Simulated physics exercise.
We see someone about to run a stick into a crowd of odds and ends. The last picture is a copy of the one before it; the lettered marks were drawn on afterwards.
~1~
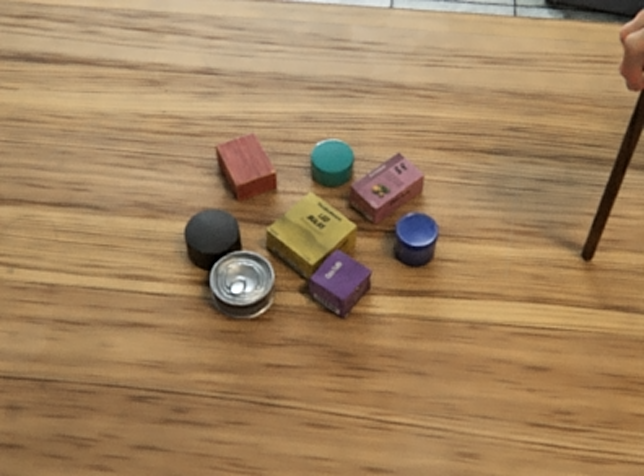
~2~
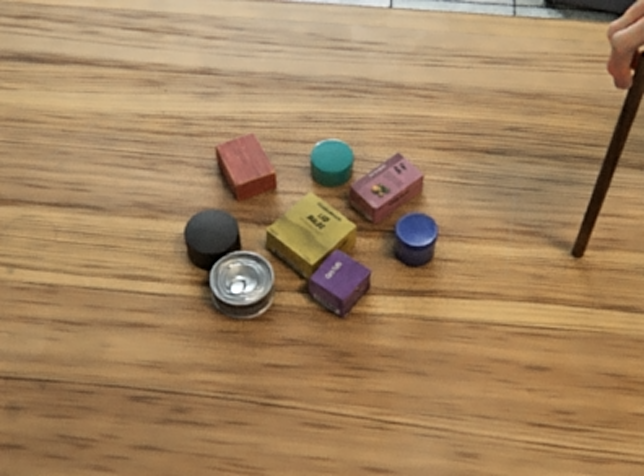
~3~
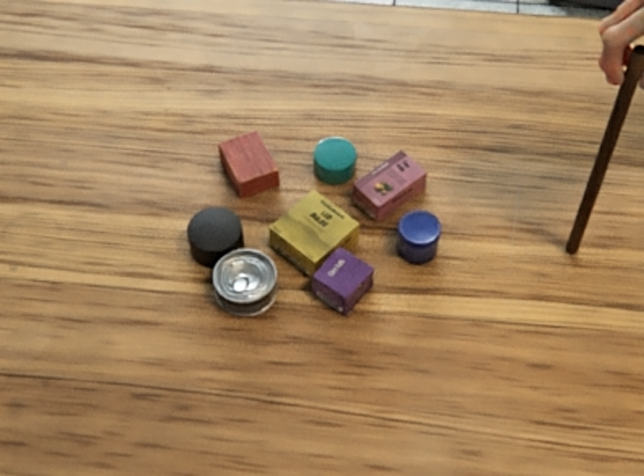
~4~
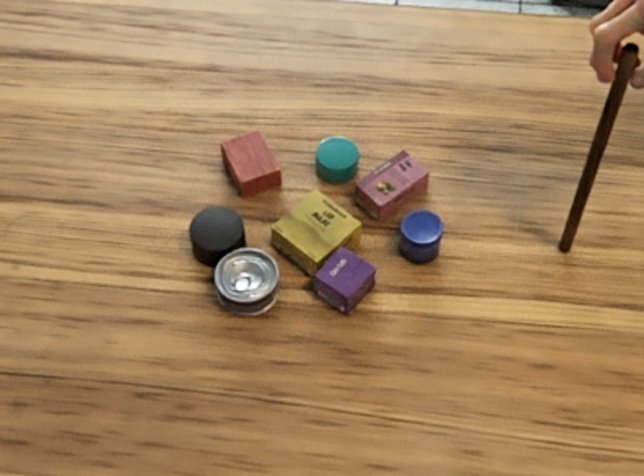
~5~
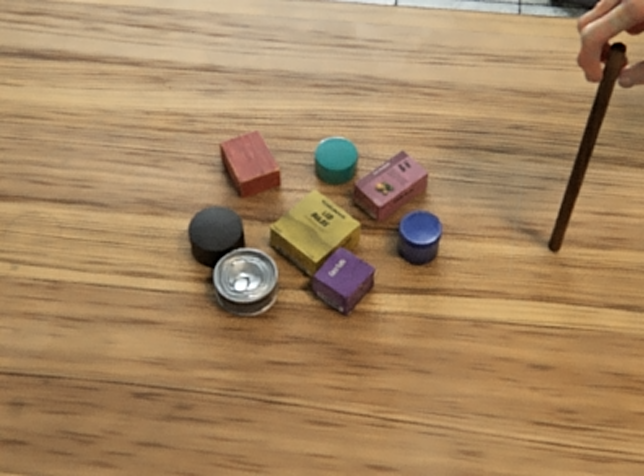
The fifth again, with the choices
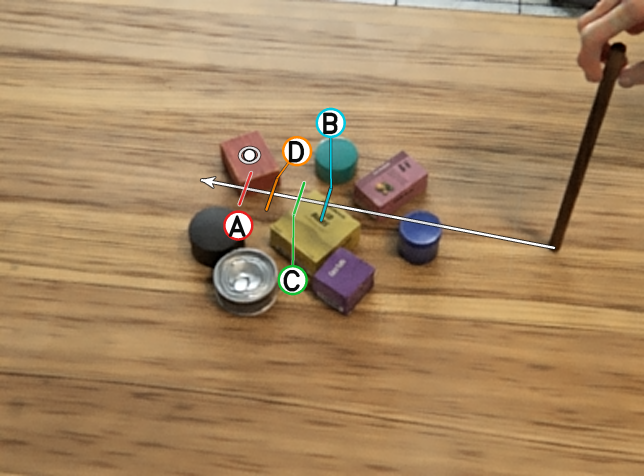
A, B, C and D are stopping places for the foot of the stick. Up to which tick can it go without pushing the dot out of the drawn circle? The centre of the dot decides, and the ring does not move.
No farther than D.
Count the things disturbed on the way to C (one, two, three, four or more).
Two.
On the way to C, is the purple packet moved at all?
No.
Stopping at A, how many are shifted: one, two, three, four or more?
In all, three.
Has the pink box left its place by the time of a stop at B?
Yes.
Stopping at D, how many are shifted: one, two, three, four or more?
Two.
On the copy, A at (245, 189); B at (326, 204); C at (299, 199); D at (272, 194); the arrow from (554, 248) to (202, 180); the white dot at (250, 155).
On D. First, foot of the stick (450, 229).
Then, foot of the stick (349, 210); pink box (378, 178); turquoise pot (332, 152).
Finally, foot of the stick (272, 195); pink box (378, 178); turquoise pot (332, 151); the dot is still in its ring.
By contrast, A shifts the dotted thing to (236, 154); B keeps the dot in but is short; C keeps the dot in but is short.
